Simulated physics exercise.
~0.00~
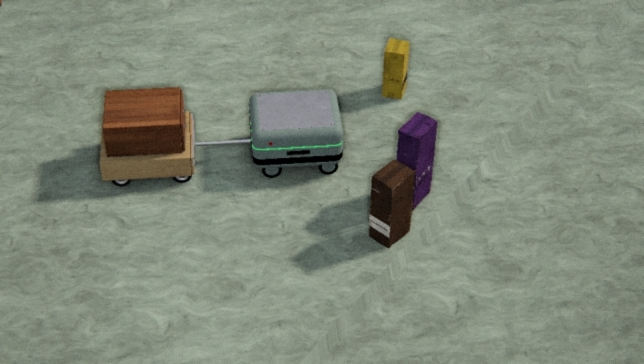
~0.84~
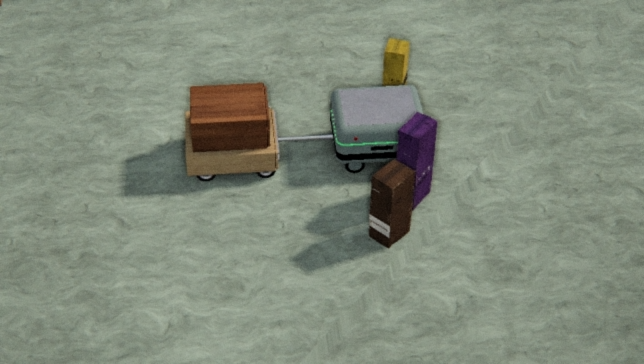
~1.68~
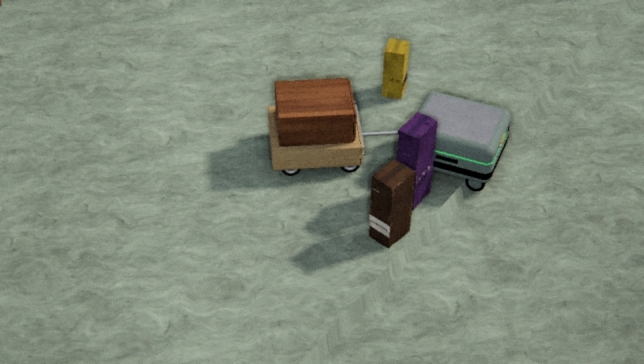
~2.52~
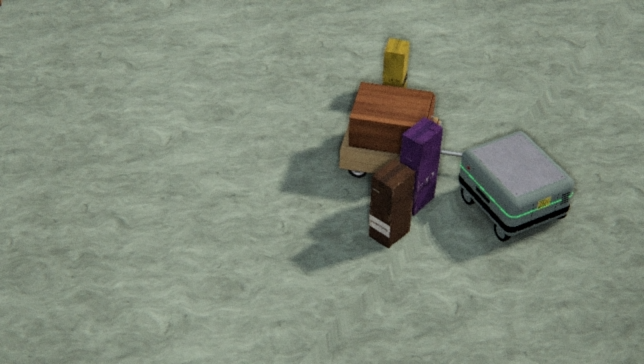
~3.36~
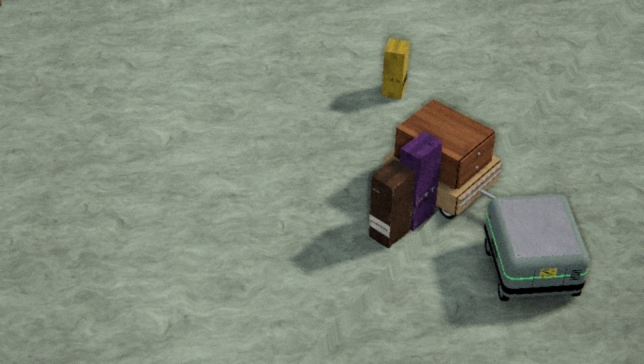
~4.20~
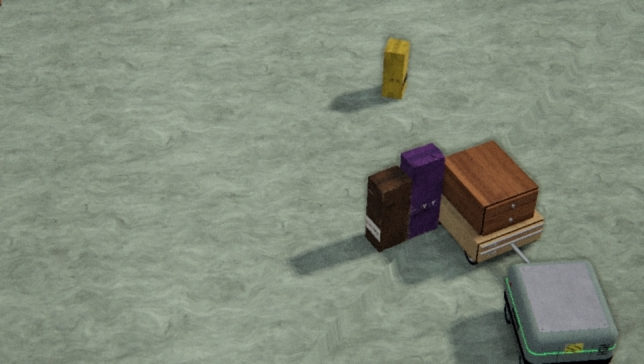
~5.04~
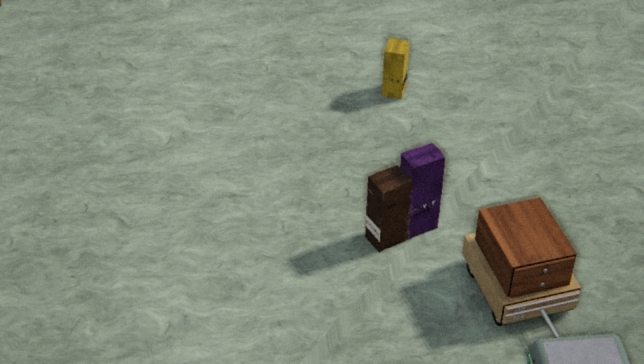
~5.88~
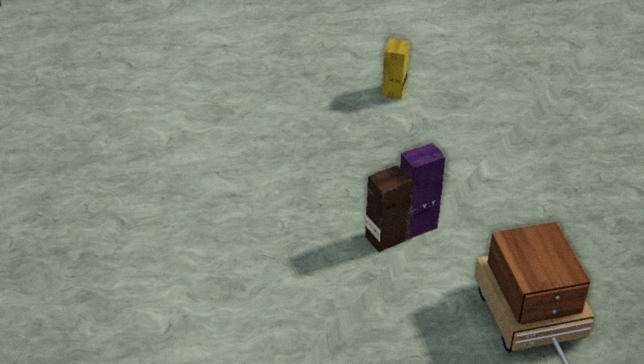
At first, a small grey tug with green trim tows a cart carrying a wooden box rightward across a pale green floor, toward a gap between a yellow box and a purple and a brown box standing together. The tug passes behind the purple box, then turns down the right side. The cart follows, cutting closer to the corner, and the purple box shifts slightly downward as it passes, with the brown one barely moving. The tug leaves at the lower right, the cart trailing behind it. All three boxes end upright, the yellow one still in its original place.
